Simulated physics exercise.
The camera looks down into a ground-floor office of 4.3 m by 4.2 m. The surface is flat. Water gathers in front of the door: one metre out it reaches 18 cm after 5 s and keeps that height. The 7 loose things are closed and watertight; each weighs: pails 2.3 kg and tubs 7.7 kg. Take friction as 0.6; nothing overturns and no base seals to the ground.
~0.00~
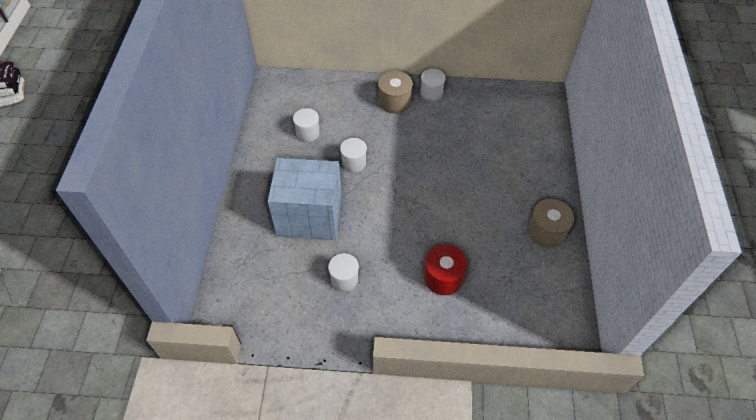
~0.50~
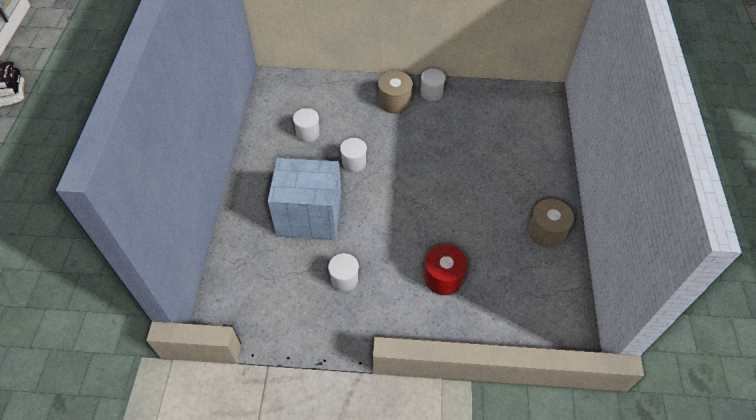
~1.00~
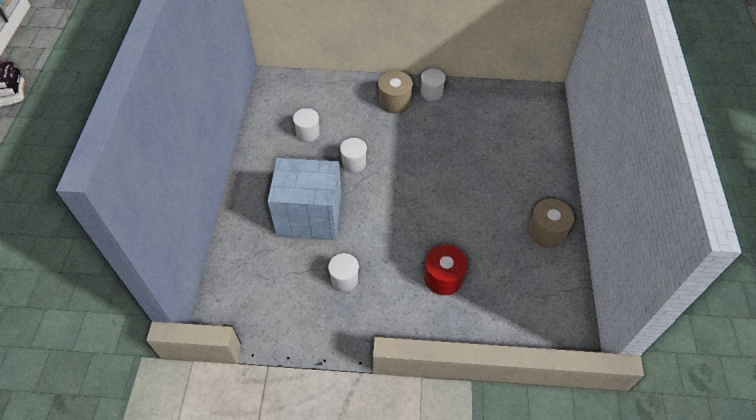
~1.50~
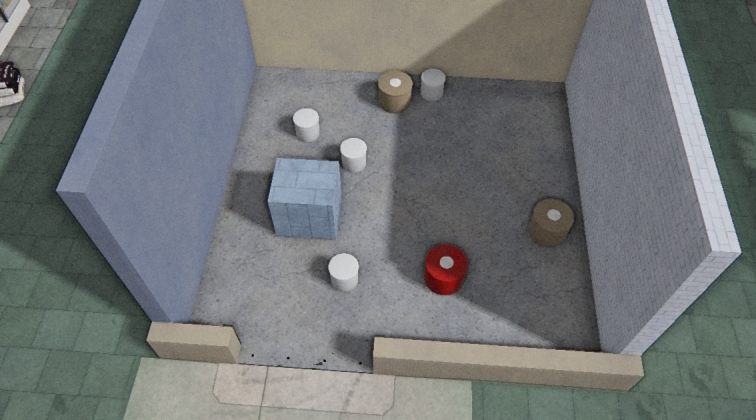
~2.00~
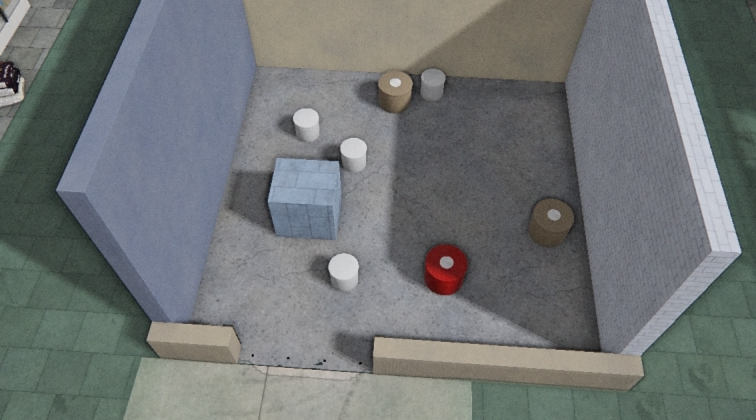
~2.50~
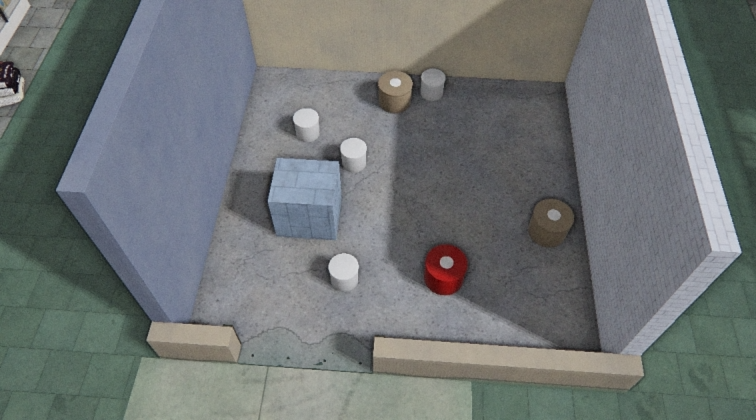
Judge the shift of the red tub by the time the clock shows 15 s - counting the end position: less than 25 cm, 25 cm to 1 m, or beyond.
Red tub is nudged along.
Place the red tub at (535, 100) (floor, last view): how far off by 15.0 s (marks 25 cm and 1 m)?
It slides a little.
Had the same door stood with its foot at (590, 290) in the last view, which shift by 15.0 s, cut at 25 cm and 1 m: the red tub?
In that case the red tub ends far away.
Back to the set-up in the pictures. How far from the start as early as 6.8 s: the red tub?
About 0 cm.
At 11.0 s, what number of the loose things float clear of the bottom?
At that moment 5.
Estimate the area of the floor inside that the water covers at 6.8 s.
Some 12.0 m2.
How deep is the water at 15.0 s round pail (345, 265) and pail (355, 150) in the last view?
About 12 and 8 cm.
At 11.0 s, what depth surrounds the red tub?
Roughly 3 cm.
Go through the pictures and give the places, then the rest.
The first picture shows the red tub at (447, 263) rests on the ground; 0.0 m2 under water; 0 of 7 have shifted.
The second picture shows the red tub at (447, 263) rests on the ground; water covers 0.0 m2; 0 of 7 have shifted.
The third picture shows the red tub at (447, 263), on the bottom; water covers 0.0 m2; 0 of 7 have shifted.
The fourth picture shows the red tub at (447, 263), on the bottom; water covers 0.0 m2; 0 of 7 have shifted.
The fifth picture shows the red tub at (447, 263), on the bottom; water covers 0.0 m2; 0 of 7 have shifted.
The sixth picture shows the red tub at (447, 263), on the bottom; 0.2 m2 under water; 0 of 7 have shifted.
After 3.5 s the red tub is near (447, 263), 0.0 m from its start, aground; 0 afloat.
After 6.8 s the red tub is near (447, 263), 0.0 m from its start, aground; 0 afloat.
After 11.0 s the red tub is near (447, 263), 0.0 m from its start, aground; 5 afloat.
After 15.0 s the red tub is near (481, 249), 0.4 m from its start, afloat; 7 afloat.
